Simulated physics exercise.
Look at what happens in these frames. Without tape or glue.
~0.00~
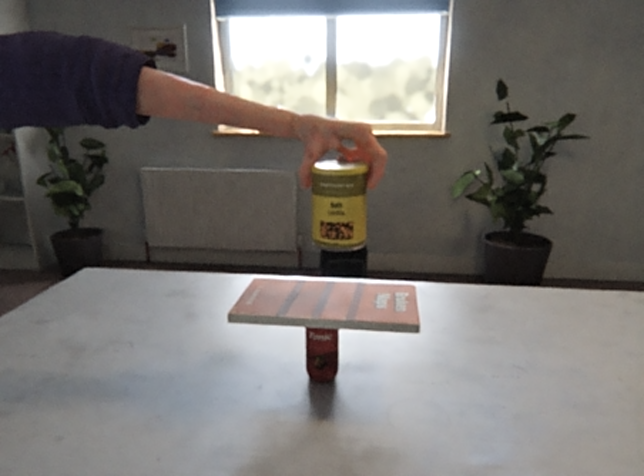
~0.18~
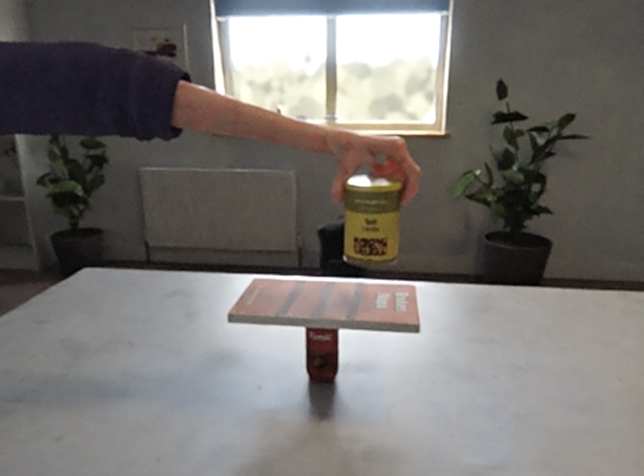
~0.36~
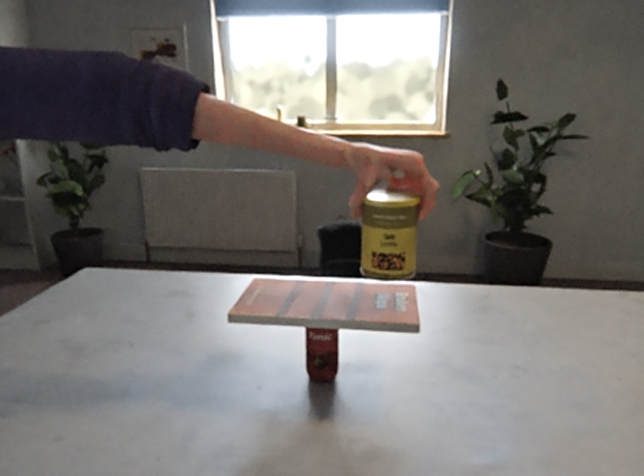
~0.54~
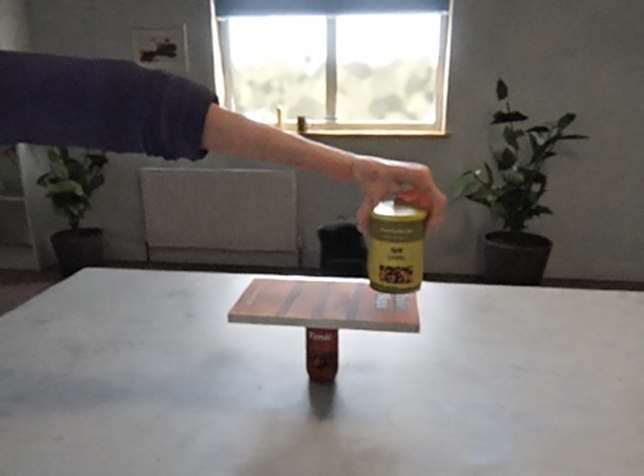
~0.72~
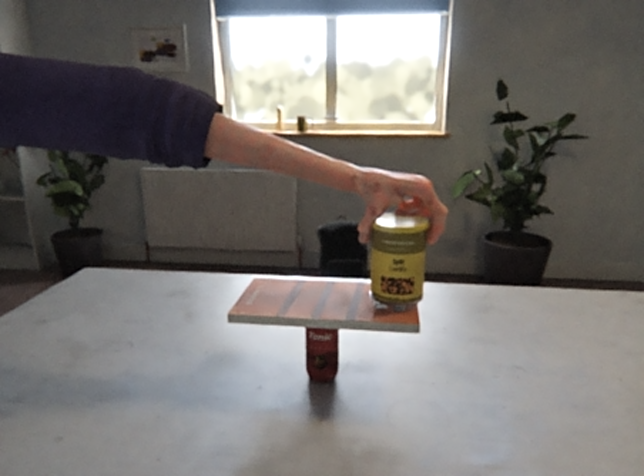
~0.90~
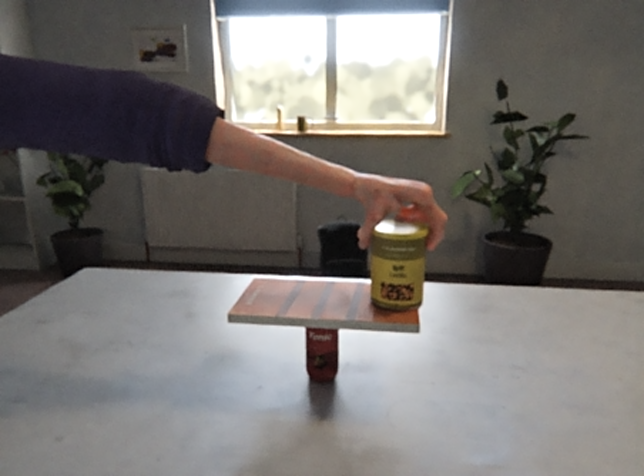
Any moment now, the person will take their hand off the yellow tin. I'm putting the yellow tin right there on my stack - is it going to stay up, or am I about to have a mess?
Most likely the stack fails.
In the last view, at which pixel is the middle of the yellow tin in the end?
Near (489, 362).
By 1.20 s, yellow tin now fallen; orange book tilted by 45°.
By 1.30 s, orange book tilted by 64°.
By 1.40 s, orange book tilted by 54°.
By 1.60 s, orange book now fallen; red can moved a little.
When it is over (2.1 s), fallen, yellow tin and orange book; red can as before. End places, in pixels of the last picture, yellow tin near (489, 362). The stack gives way.
